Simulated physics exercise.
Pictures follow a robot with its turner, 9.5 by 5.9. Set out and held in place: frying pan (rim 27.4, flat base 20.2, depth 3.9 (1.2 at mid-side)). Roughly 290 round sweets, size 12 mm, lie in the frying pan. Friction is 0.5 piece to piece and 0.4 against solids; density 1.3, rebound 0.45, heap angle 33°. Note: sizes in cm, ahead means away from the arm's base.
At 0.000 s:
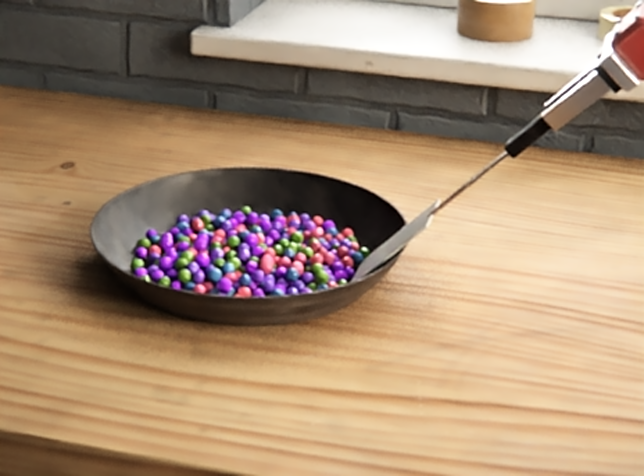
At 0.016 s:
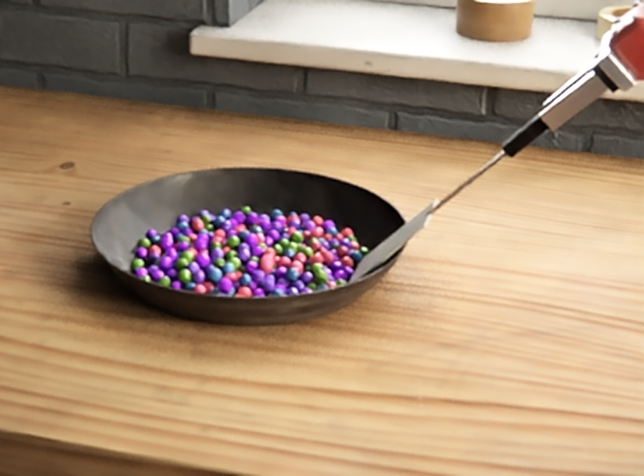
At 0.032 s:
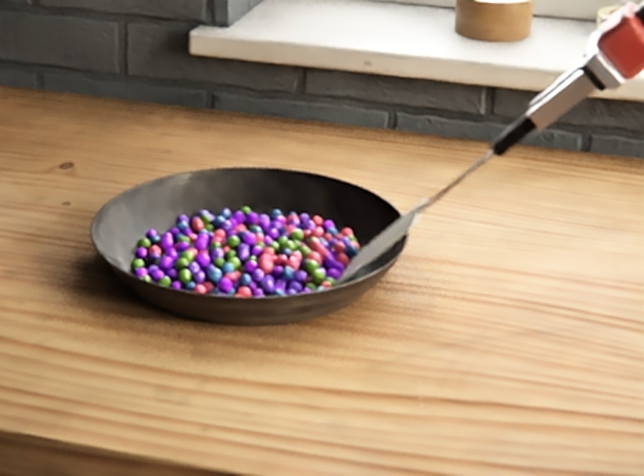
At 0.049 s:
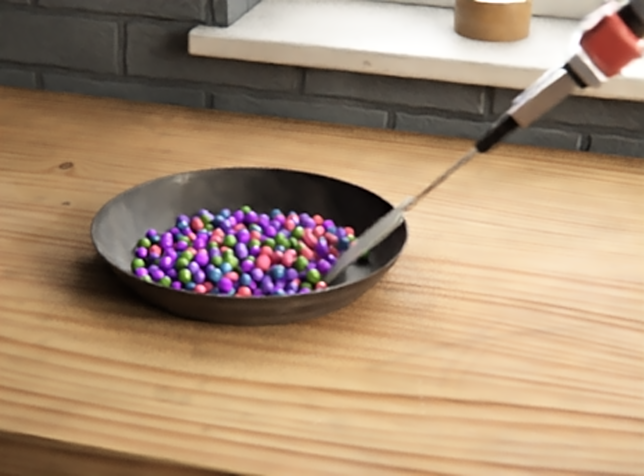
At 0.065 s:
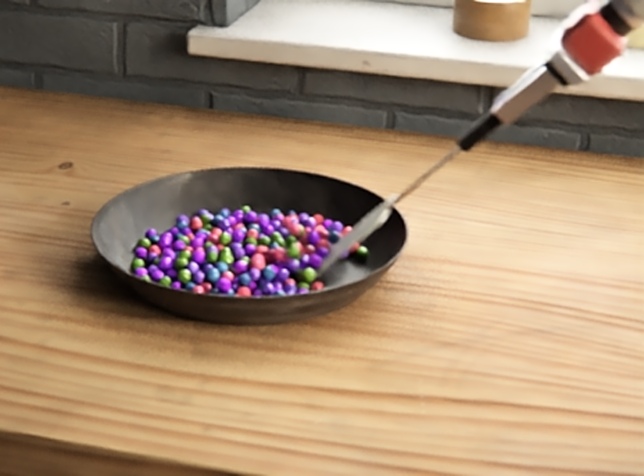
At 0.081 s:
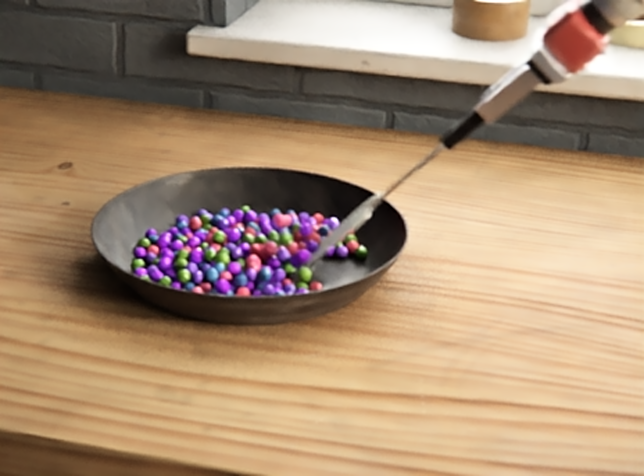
Robot arm with a metal turner sliding its blade leftward through colourful round sweets in a dark frying pan on a wooden counter.
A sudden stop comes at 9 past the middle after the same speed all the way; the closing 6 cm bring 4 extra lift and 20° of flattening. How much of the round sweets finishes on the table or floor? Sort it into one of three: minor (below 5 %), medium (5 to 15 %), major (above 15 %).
Medium, 5 to 15 %.
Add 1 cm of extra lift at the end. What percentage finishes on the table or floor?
5 per cent.
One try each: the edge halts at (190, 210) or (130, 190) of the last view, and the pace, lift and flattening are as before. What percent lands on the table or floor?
I'd say some 5 per cent, then some 15 per cent.
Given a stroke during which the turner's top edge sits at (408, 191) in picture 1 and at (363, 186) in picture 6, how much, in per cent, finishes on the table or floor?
It works out to about 0 %, more or less.
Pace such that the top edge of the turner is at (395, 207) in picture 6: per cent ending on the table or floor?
That share would be some 0 percent.
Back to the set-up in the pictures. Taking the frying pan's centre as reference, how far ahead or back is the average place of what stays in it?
It rests close to 3.5 centimetres ahead of centre.
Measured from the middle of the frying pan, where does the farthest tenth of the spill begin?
Some 50 cm.
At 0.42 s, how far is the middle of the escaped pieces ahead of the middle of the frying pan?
Some 22 centimetres ahead.
After 0.14 s, sloping 47°, highest piece 6 above the table; 287 in the frying pan.
After 0.19 s, sloping 40°, highest piece 6 above the table; 287 in the frying pan.
After 0.42 s, sloping 27°, highest piece 4 above the table; 261 in the frying pan, 25 on the table or floor, 1 on the blade or in flight.
After 1.47 s, sloping 27°, highest piece 3 above the table; 261 in the frying pan, 26 on the table or floor.
In the end, 261 in the frying pan, 26 on the table or floor. That is 9 % on the table or floor.
